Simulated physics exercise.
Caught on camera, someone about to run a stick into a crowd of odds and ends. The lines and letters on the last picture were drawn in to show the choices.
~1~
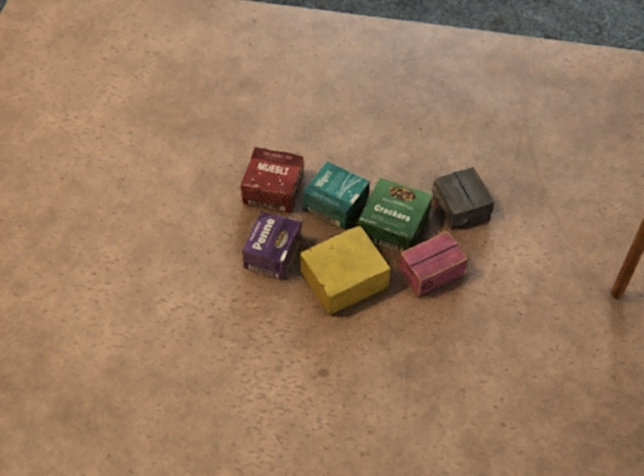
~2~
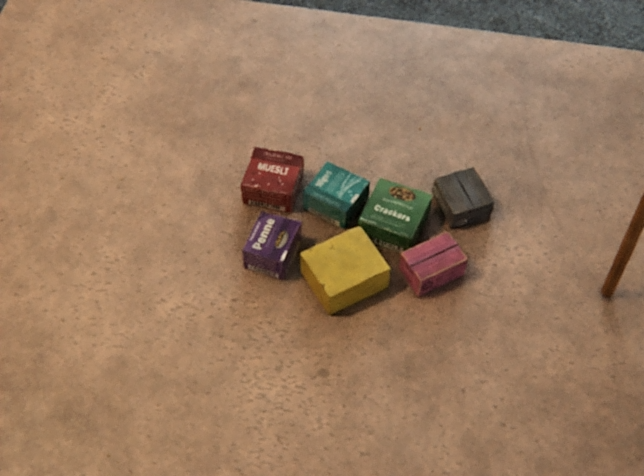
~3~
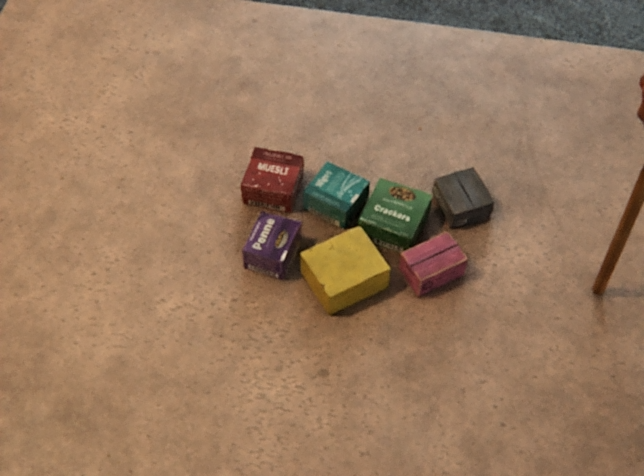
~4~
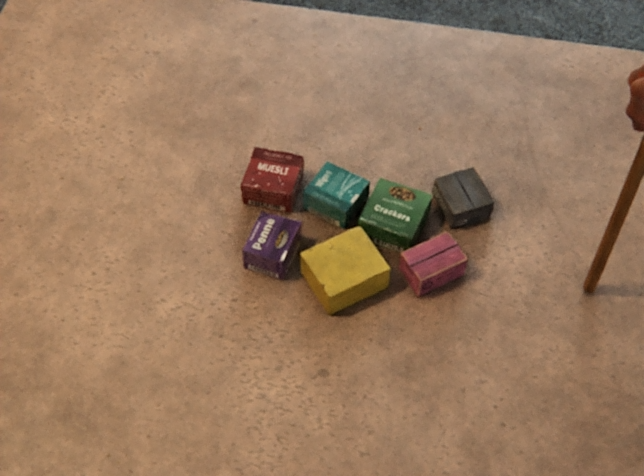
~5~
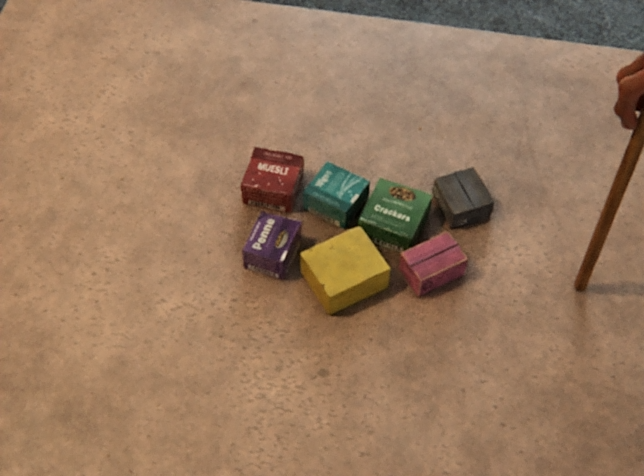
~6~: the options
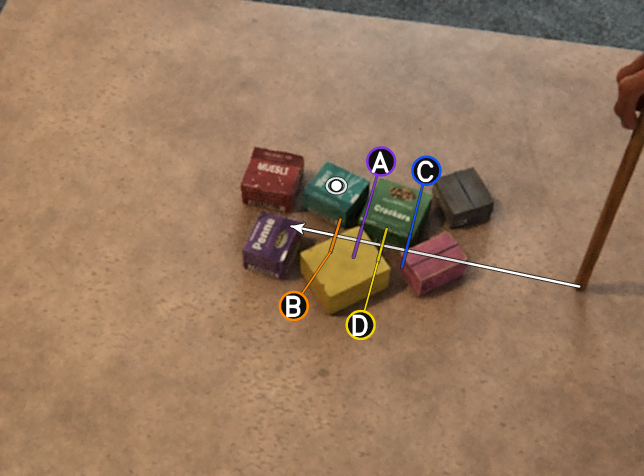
A hand holding a wooden stick moves slightly left, beside seven small boxes lying still.
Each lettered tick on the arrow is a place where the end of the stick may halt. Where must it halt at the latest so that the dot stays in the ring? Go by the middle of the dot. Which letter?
C.
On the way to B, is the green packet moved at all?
Yes.
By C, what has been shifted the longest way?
The pink box has gone farthest.
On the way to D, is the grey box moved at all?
By then, no.
On the marked copy, A at (359, 240); B at (336, 236); C at (406, 250); D at (382, 245); the arrow from (580, 287) to (291, 226); the white dot at (337, 186).
Following C. Soon after the start, foot of the stick (515, 274).
Later, foot of the stick (454, 261); pink box (426, 266).
In the end, foot of the stick (406, 251); pink box (410, 276); yellow block (338, 275); the dot is still in its ring.
As for the rest, A shifts the dotted thing to (324, 165); B shifts the dotted thing to (324, 162); D shifts the dotted thing to (326, 179).
